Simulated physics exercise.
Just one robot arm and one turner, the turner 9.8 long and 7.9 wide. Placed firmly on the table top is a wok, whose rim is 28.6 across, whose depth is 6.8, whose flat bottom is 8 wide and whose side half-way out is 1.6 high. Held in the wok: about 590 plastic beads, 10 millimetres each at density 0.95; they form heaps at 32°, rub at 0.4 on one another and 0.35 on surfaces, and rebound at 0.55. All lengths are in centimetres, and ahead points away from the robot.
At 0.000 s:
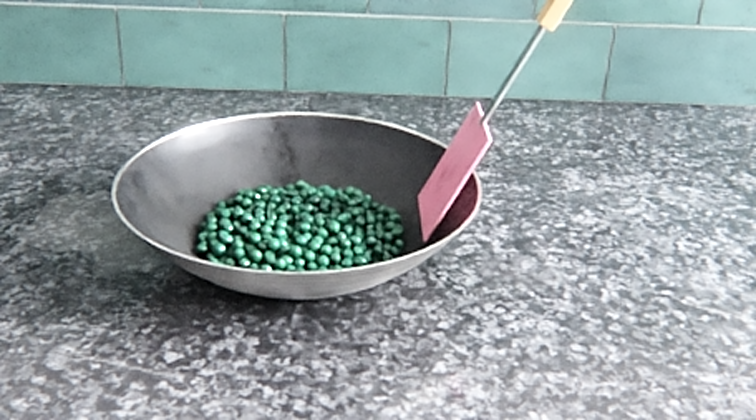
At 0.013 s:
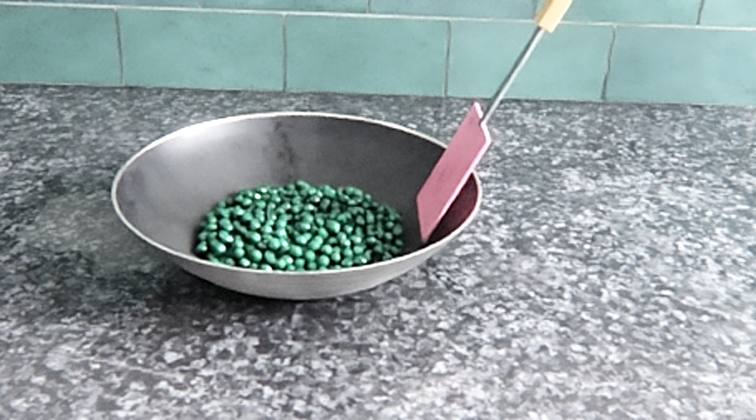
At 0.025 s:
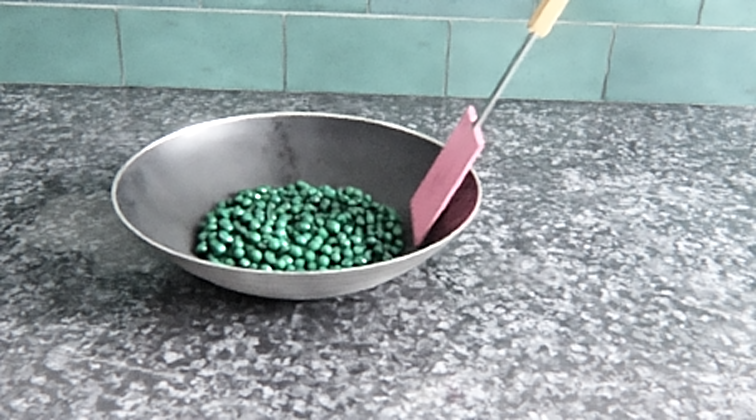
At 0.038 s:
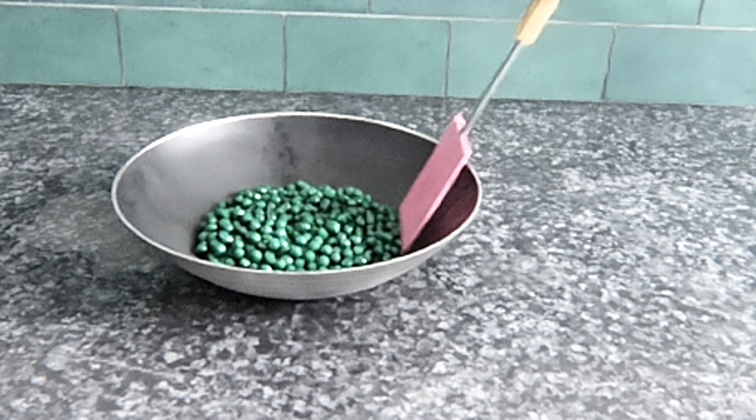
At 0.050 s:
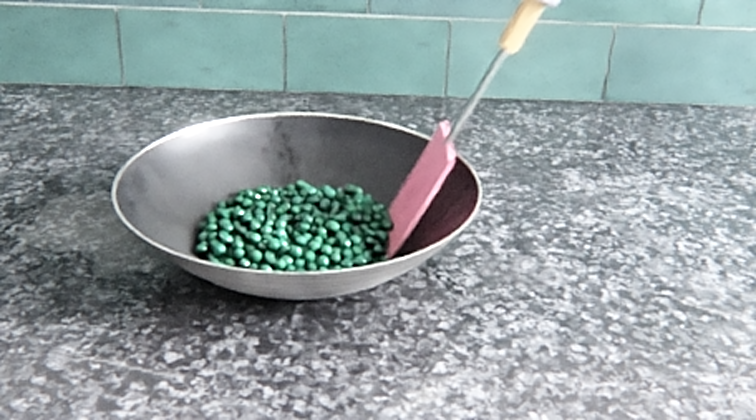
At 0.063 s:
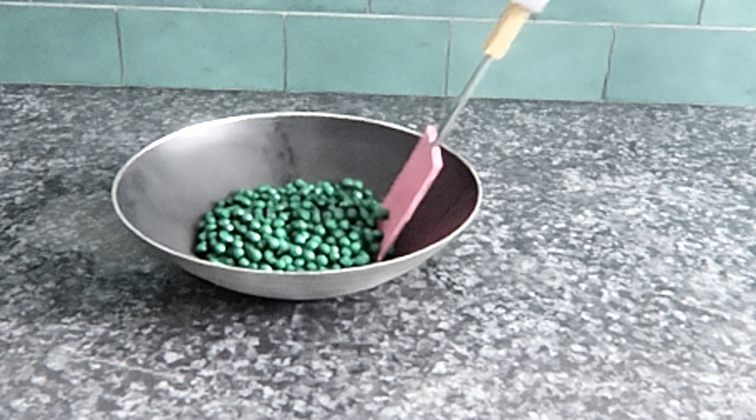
A pink turner slides left inside a wok, pushing the edge of the green beads.
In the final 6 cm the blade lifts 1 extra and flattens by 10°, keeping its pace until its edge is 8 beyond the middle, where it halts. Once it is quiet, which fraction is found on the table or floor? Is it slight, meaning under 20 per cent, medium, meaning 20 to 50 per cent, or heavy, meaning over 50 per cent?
It is slight, under 20 per cent.
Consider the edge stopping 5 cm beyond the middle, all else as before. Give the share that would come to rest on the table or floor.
That would be something like 0 in a hundred.
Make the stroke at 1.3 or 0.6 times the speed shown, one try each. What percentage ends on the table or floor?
Try one about 25 %, try two about 0 %.
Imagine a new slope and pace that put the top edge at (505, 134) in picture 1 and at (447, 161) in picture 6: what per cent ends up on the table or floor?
Around 15 per cent finishes on the table or floor.
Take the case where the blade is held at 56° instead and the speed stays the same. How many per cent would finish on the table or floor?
My guess is close to 10 per cent.
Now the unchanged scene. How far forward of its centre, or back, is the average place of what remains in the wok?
About 4.5 centimetres ahead.
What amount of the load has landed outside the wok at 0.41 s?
Share at that moment: About 5 %.
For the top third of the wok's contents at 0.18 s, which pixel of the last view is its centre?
I'd say close to (223, 199).
After 0.12 s, sloping 64°, highest piece 7 above the table; 588 in the wok.
After 0.18 s, sloping 61°, highest piece 7 above the table; 588 in the wok.
After 0.41 s, sloping 54°, highest piece 8 above the table; 510 in the wok, 42 on the table or floor, 36 on the blade or in flight.
After 1.46 s, sloping 54°, highest piece 7 above the table; 510 in the wok, 78 on the table or floor.
In the end, 510 in the wok, 78 on the table or floor. That is 13 % on the table or floor.
